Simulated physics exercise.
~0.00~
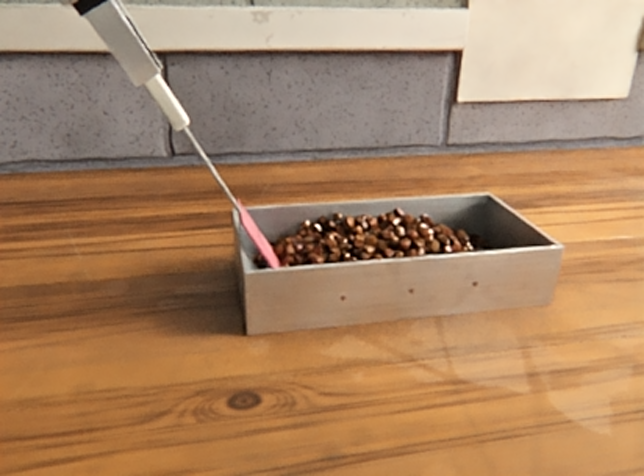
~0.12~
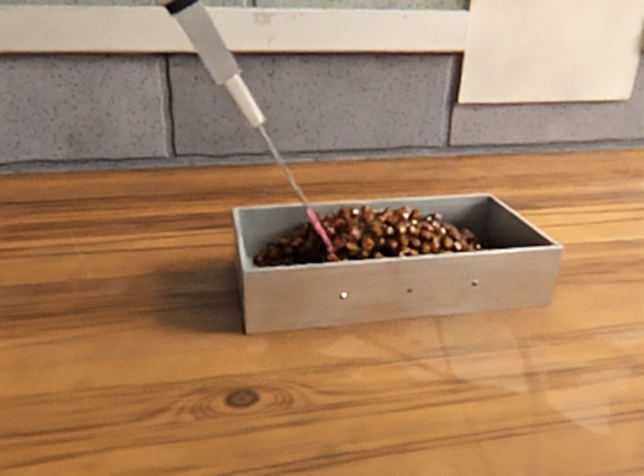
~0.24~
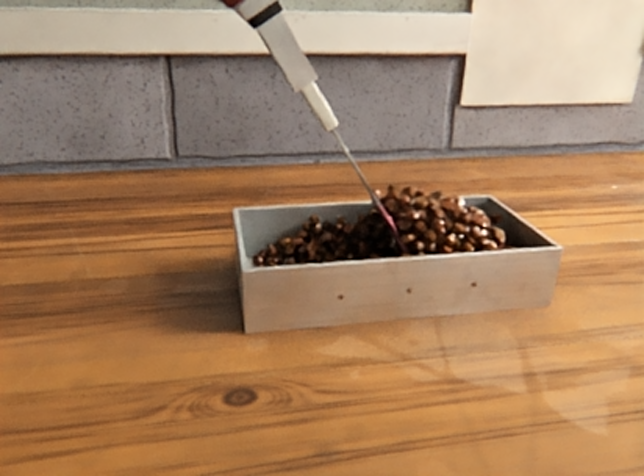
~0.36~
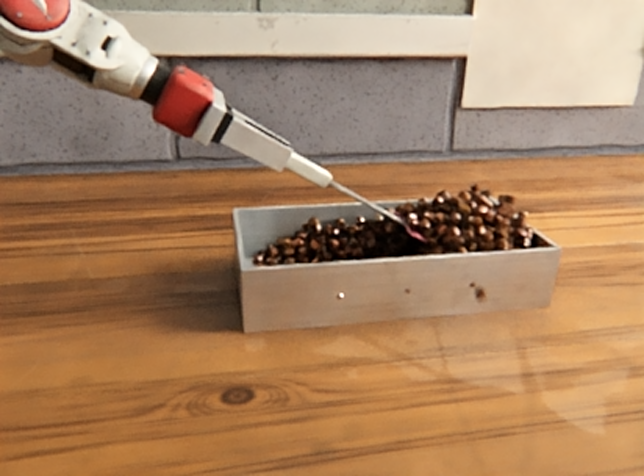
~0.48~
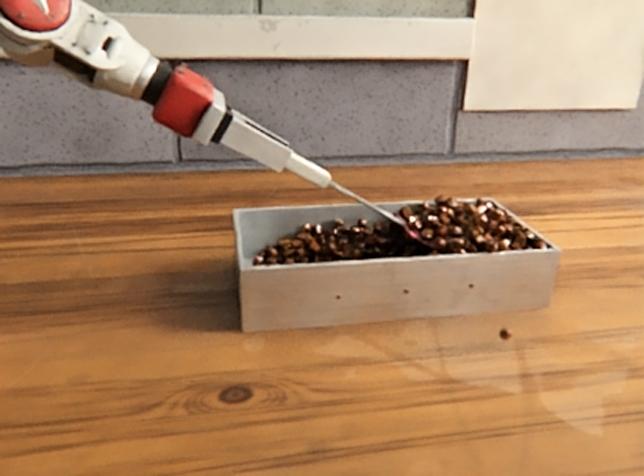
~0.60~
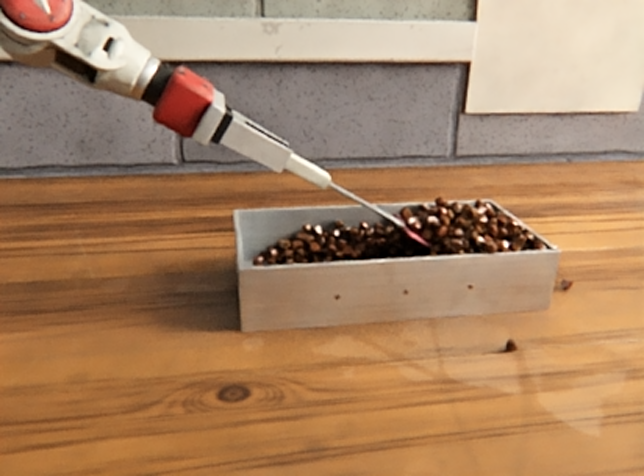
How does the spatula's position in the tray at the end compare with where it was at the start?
At the start the spatula is at the left end of the tray, and at the end it is farther right, past the middle, against the heaped pellets.
